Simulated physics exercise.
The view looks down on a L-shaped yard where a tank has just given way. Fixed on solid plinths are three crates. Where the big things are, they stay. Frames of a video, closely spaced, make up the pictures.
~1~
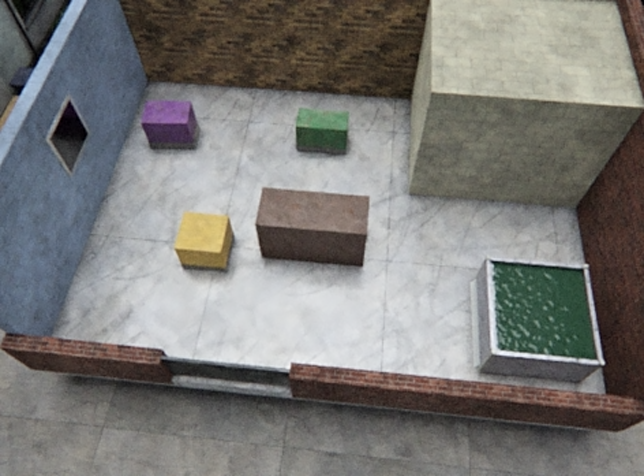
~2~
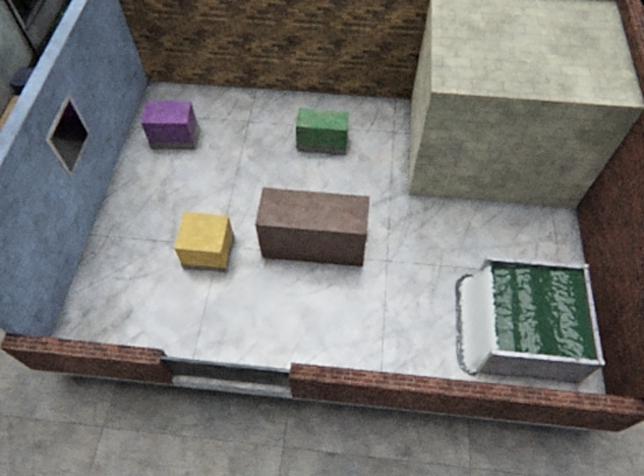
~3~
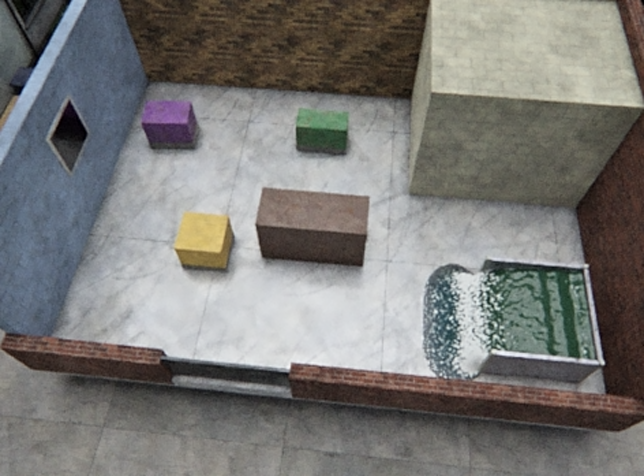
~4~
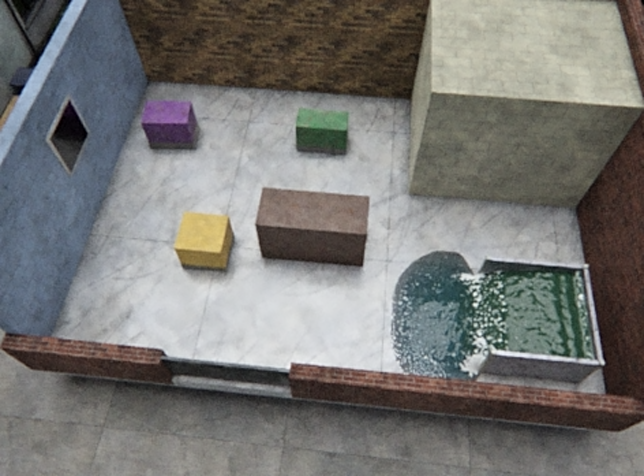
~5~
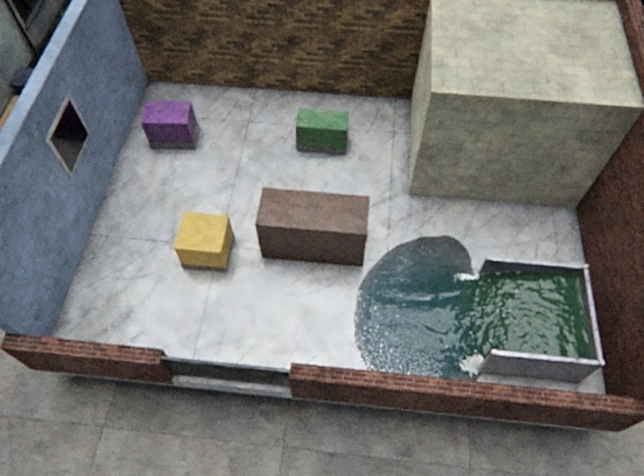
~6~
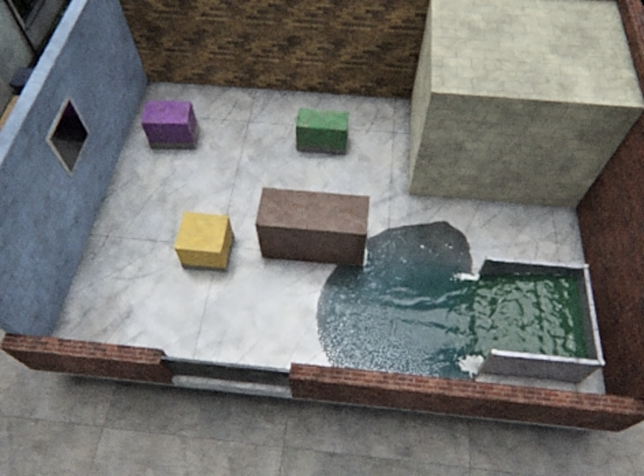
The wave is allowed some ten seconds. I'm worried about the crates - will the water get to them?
In order: Most likely the purple crate remains untouched; most likely the green crate remains untouched; most likely the yellow crate gets water on it.
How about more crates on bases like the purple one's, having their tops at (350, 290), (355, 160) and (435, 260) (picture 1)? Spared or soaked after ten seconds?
Outcome, in listed order: Is inundated, is missed, is inundated.
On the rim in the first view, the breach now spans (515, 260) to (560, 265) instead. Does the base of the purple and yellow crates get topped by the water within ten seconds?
The purple crate is not reached; the yellow crate is not reached.
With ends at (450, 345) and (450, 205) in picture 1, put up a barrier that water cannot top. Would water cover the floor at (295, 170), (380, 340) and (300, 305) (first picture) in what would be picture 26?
As listed: Free of water, awash, awash.
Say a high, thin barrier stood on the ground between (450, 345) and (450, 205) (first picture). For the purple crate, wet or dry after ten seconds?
Well, purple stays untouched then.
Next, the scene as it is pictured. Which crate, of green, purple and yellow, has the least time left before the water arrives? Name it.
Simply the yellow-painted one.
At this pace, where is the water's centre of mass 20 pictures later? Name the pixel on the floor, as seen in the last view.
Point: (261, 284).
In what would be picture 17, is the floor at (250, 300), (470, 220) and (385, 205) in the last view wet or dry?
Status per point, in sequence: Waterlogged, then unwetted, then waterlogged.
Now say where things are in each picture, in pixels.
In the first picture, the water tank at (540, 310) is whole and still.
In the second picture, the front is at (470, 277), out from the gap at (484, 317).
In the third picture, the front is at (442, 272), out from the gap at (483, 319).
In the fourth picture, the front is at (407, 275), out from the gap at (482, 319).
In the fifth picture, the front is at (365, 290), out from the gap at (482, 320).
In the sixth picture, the front is at (325, 296), out from the gap at (482, 320).
A moment on, water covers 30 % of the floor; the purple crate not reached, the green crate not reached, the yellow crate water round its plinth.
Next, water covers 45 % of the floor; the purple crate not reached, the green crate water round its plinth, the yellow crate water round its plinth.
Then, water covers 60 % of the floor; the purple crate not reached, the green crate water round its plinth, the yellow crate water round its plinth.
Later, water covers 85 % of the floor; the purple crate water round its plinth, the green crate water round its plinth, the yellow crate water round its plinth.
In the end, water covers 85 % of the floor; the purple crate stayed above the water, the green crate stayed above the water, the yellow crate was topped.
